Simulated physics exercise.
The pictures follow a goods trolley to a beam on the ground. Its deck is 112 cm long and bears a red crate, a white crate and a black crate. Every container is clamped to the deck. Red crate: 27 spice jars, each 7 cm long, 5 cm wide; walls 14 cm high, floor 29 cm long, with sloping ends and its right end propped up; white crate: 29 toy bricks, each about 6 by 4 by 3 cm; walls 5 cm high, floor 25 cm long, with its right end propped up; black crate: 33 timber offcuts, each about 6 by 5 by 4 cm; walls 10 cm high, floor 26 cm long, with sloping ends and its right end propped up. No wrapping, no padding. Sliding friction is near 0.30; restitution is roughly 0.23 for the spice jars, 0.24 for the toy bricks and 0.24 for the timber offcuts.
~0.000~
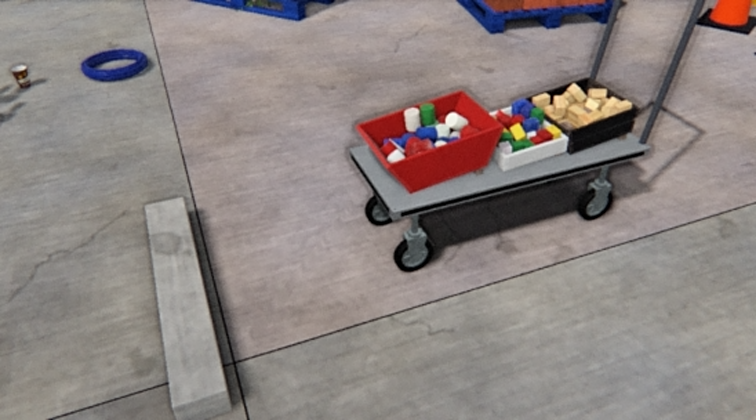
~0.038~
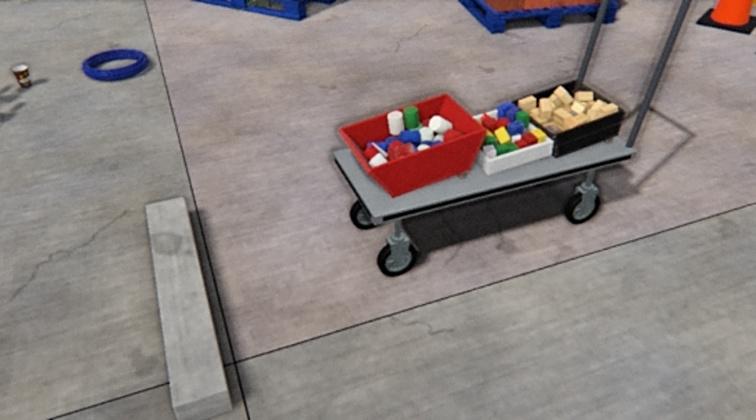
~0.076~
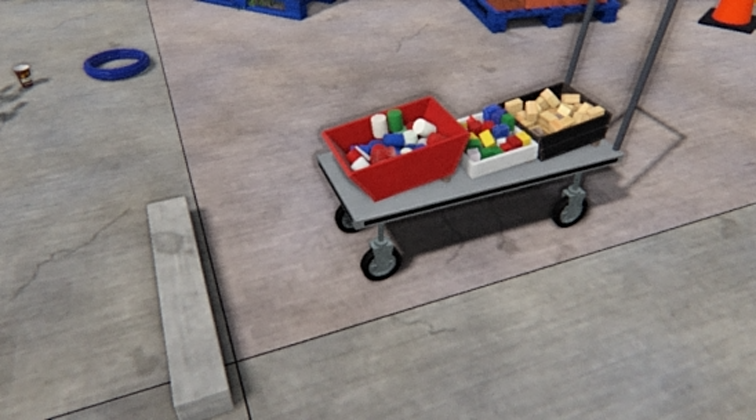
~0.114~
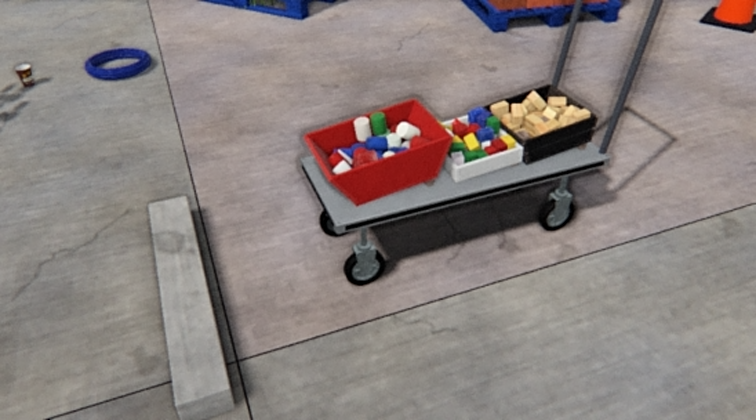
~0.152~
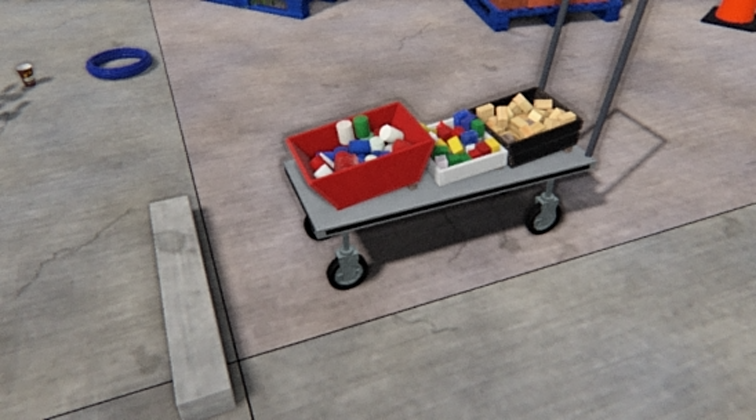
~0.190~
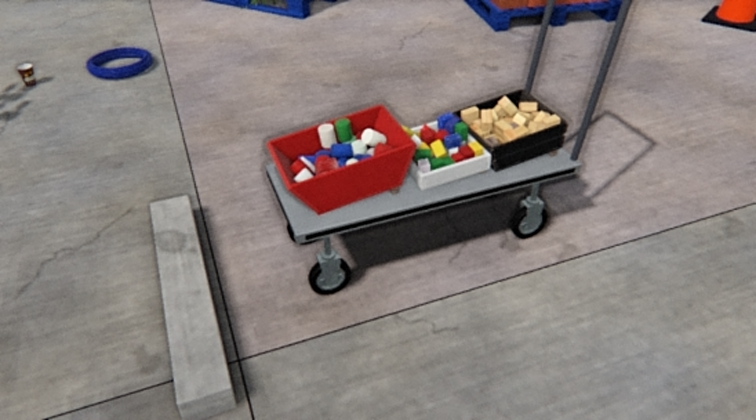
A grey goods trolley stands on a sunlit concrete floor with cracks and dark joints, seen from above and to one side. It carries a red crate of coloured cylinders, a white crate of bright toy bricks and a black crate of pale wood offcuts, with a grey beam at left and a blue ring behind. The trolley rolls steadily leftward, its load staying aboard, while the camera pans very slightly.
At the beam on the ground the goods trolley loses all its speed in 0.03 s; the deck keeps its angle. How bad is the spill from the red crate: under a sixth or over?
Under a sixth of the spice jars leave the red crate.
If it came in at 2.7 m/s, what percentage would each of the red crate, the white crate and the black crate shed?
Then red crate 30, white crate 20, black crate 10 per cent.
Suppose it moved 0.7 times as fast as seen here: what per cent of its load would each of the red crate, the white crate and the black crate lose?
In that case red crate 0, white crate 0, black crate 0 per cent.
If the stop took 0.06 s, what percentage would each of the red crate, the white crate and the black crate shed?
Then red crate 0, white crate 10, black crate 0 per cent.
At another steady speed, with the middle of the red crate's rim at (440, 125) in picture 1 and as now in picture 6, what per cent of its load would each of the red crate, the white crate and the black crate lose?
Then red crate 20, white crate 20, black crate 10 per cent.
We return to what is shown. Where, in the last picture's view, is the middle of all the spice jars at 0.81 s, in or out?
Near (221, 195).
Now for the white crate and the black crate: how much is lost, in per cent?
About: White crate 15, black crate 10 per cent.
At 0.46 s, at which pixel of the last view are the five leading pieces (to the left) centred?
At about (188, 184).
After 0.36 s, contact.
After 0.46 s, 1 of 27 out of the red crate, 0 of 29 out of the white crate and 0 of 33 out of the black crate.
After 0.58 s, 1 of 27 out of the red crate, 4 of 29 out of the white crate and 1 of 33 out of the black crate.
After 0.81 s, 2 of 27 out of the red crate, 5 of 29 out of the white crate and 3 of 33 out of the black crate.
When it is over (at 1.31 s), 2 of 27 out of the red crate, 5 of 29 out of the white crate and 3 of 33 out of the black crate. Asked share, 2 of 27, 7 per cent.
